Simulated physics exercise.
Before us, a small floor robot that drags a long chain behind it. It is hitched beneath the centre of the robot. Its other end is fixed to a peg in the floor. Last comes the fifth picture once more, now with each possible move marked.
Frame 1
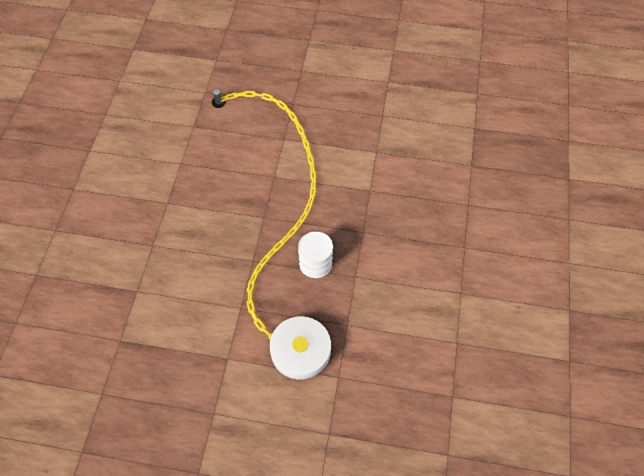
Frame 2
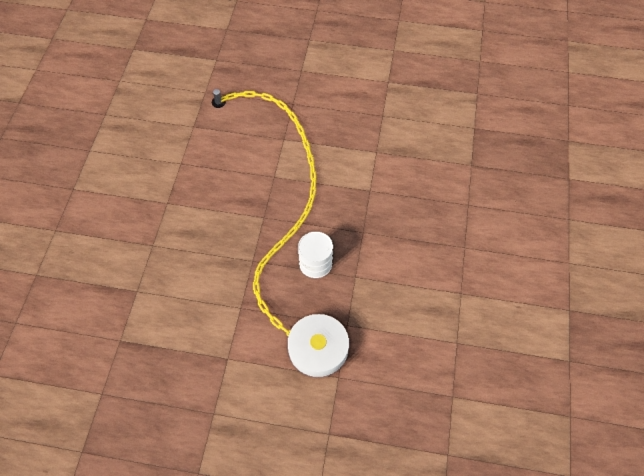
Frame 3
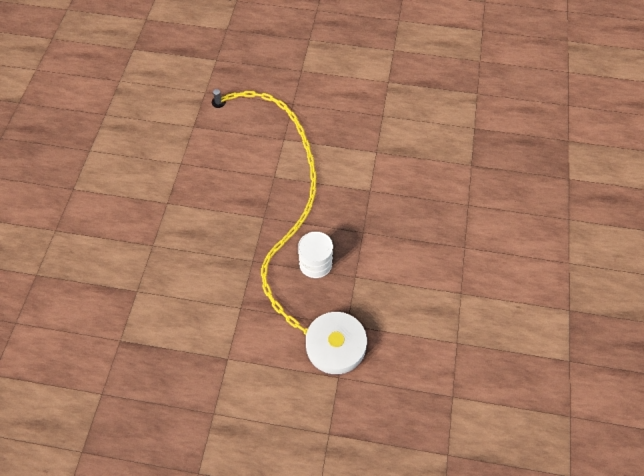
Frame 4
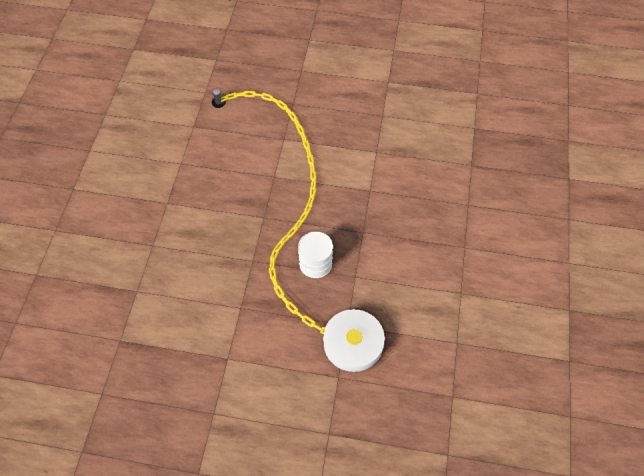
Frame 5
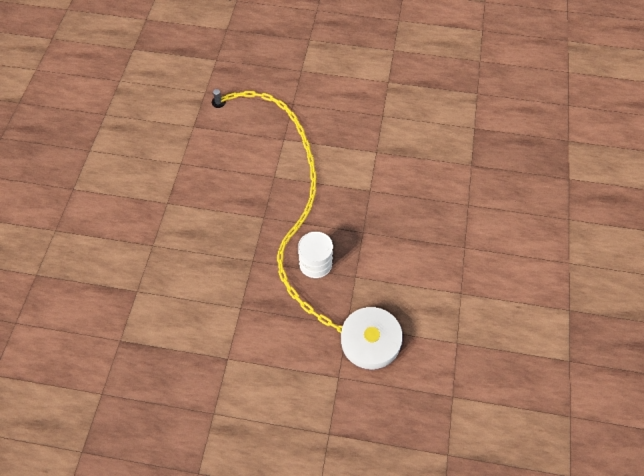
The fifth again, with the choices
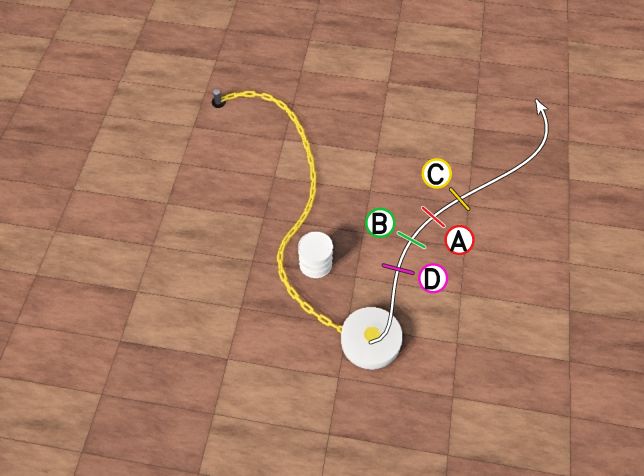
A round white robot moves right past a small white keg, dragging a yellow chain.
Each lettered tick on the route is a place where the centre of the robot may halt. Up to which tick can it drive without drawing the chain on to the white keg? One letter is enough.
Up to mark D.
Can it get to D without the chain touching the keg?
For that mark, yes.
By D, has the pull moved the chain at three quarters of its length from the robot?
No.
On the copy, A at (433, 217); B at (411, 240); C at (460, 199); D at (398, 269); the route from (371, 342) via (456, 201) to (537, 101).
On D. First, robot (391, 318), middle of the chain (313, 195).
Then, robot (395, 287), middle of the chain (313, 195).
Finally, robot (399, 265), middle of the chain (313, 195); nothing has been touched.
By contrast, A brings the chain against the keg; B brings the chain against the keg; C brings the chain against the keg.
